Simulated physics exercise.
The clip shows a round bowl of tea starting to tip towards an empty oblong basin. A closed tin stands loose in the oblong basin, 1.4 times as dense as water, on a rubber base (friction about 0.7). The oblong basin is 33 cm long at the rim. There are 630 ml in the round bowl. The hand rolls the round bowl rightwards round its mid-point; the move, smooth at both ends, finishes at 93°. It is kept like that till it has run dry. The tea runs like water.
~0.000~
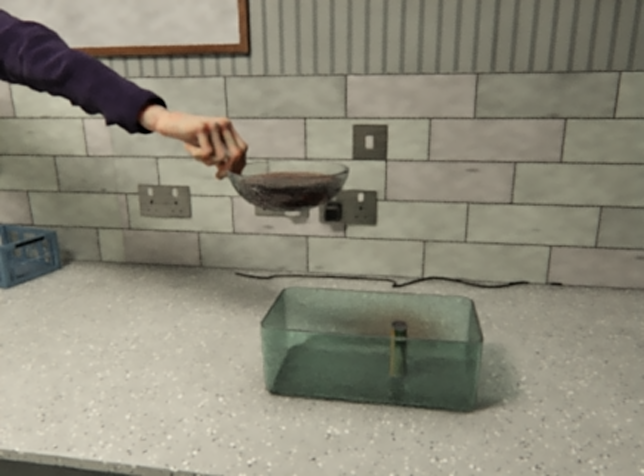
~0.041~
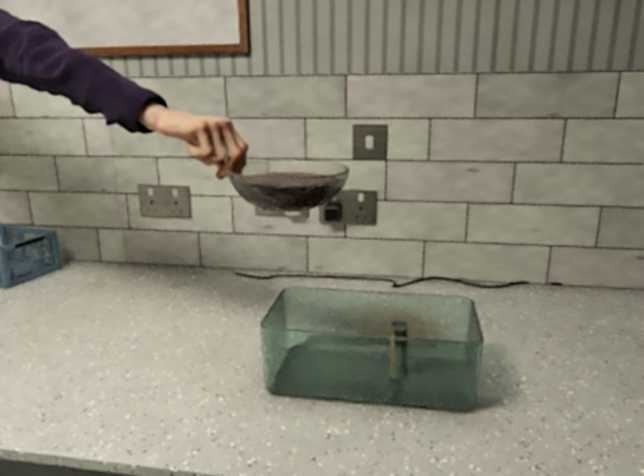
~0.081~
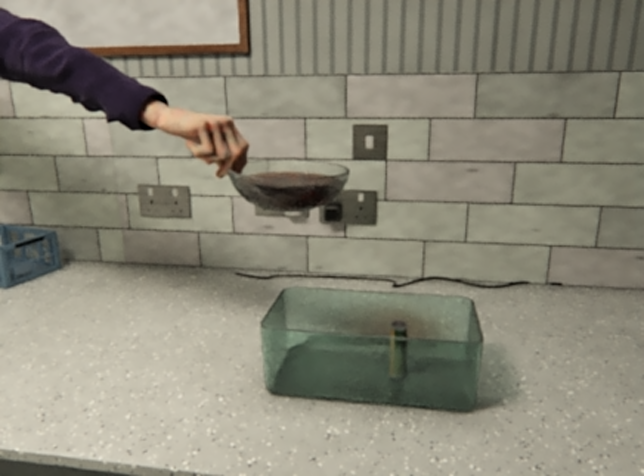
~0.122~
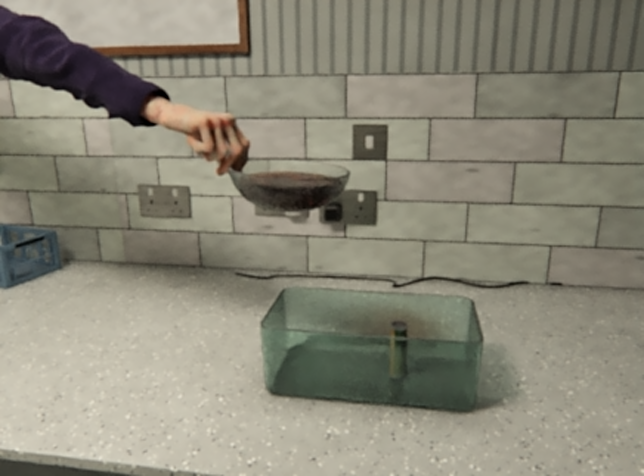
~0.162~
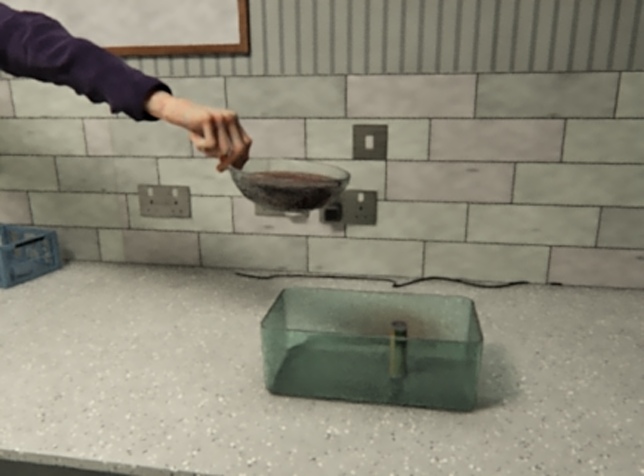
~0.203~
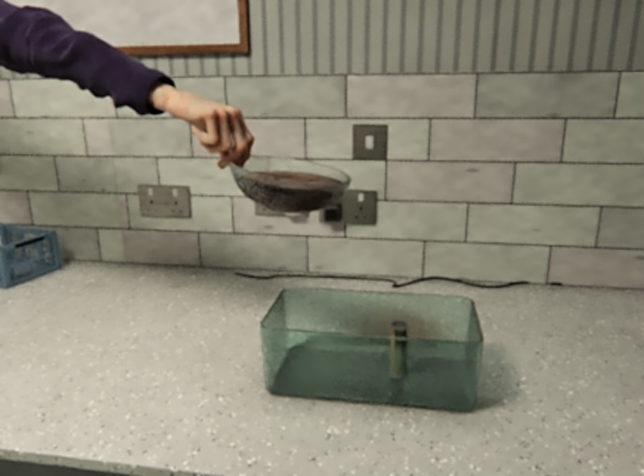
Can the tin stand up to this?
It stays up.
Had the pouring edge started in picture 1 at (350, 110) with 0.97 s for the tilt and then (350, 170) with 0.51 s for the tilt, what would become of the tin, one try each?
First it remains upright; then it falls.
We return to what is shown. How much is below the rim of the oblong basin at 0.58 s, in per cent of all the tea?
Near 10 in a hundred.
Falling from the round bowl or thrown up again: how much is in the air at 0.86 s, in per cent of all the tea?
Some 9 per cent.
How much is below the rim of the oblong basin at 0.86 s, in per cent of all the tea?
About 90 per cent.
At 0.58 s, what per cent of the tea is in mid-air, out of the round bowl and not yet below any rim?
About 58 per cent.
After 0.58 s the tilt is 61° and 32 per cent is still to pour; the tin stands where it began.
After 0.86 s the tilt is 90° and 1 per cent is still to pour; the tin stands where it began.
After 1.15 s the tilt is 93° and 0 per cent is still to pour; the tin stands where it began.
After 1.47 s the tilt is 93° and 0 per cent is still to pour; the tin stands where it began.
In the end the tin stands where it began.
